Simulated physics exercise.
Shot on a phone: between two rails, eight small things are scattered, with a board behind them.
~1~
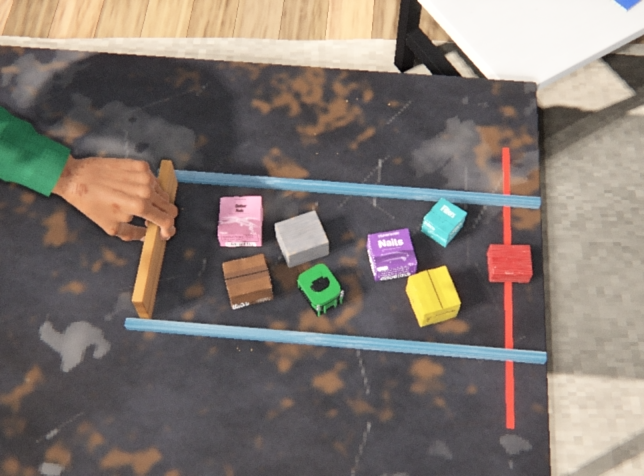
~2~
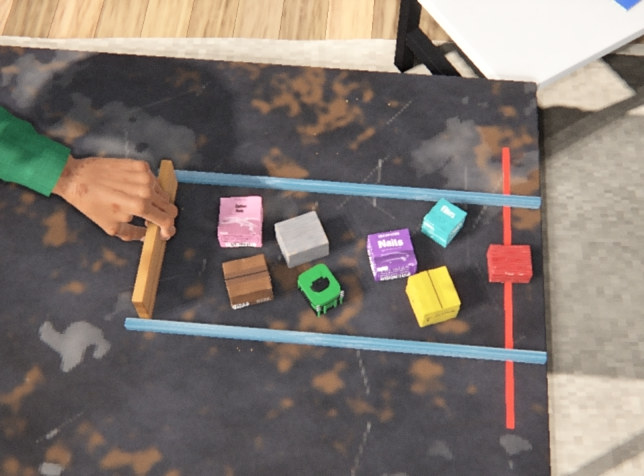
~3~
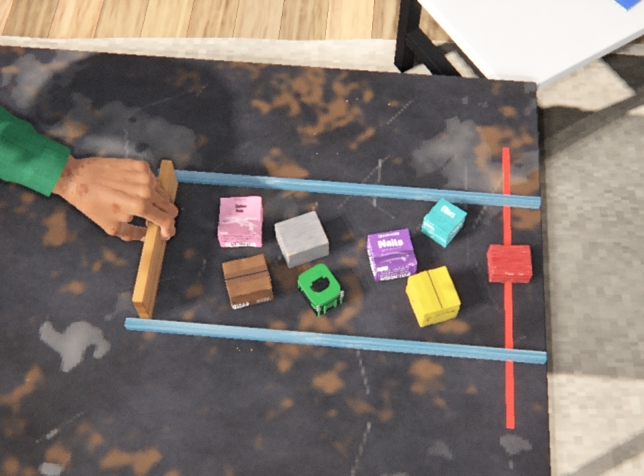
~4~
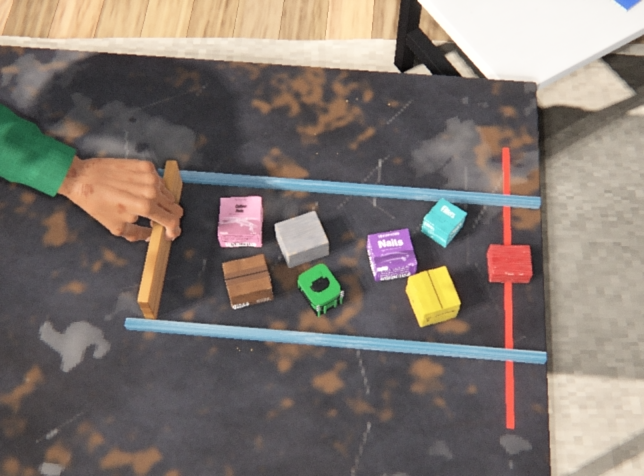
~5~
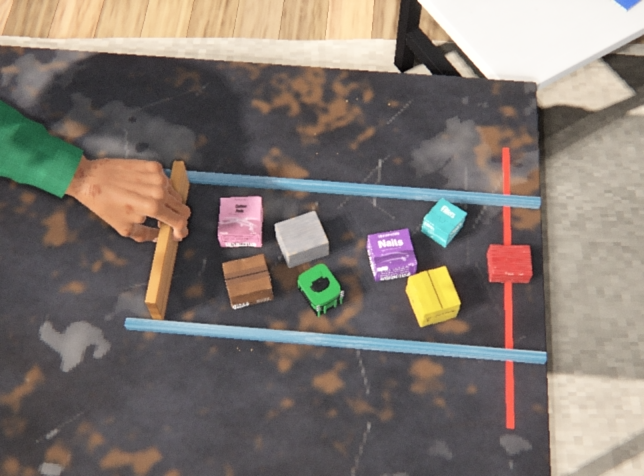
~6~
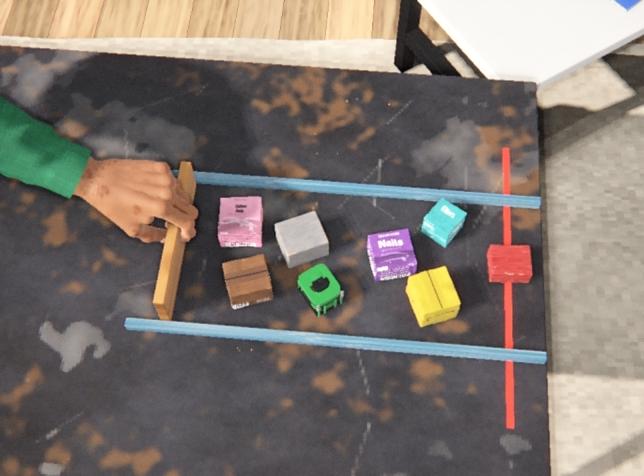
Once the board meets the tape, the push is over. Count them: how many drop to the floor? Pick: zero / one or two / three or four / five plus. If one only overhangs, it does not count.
That comes to five plus.
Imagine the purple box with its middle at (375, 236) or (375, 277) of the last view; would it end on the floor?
The purple box drops away, then drops away.
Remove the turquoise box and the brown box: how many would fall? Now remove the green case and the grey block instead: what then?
4, then 4.
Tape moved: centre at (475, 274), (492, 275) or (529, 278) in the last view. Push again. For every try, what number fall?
Tallies in the order asked: 3, 6, 8.
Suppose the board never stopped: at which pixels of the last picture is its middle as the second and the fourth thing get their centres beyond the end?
Earlier crossing: About (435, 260); later crossing: About (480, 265).
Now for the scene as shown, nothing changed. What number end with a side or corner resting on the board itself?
Result: 2 in all.
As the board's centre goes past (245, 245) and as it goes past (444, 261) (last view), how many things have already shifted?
3 and 8.
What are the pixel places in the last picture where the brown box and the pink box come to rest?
The one named first is at (533, 309), the next at (531, 244).
Soon after, none off yet; red block at rest near (510, 264); turquoise box at rest near (444, 222); yellow box at rest near (433, 297).
In the end, the number that fall off is five or more; gone, grey block, green case, purple box, yellow box, turquoise box and red block.
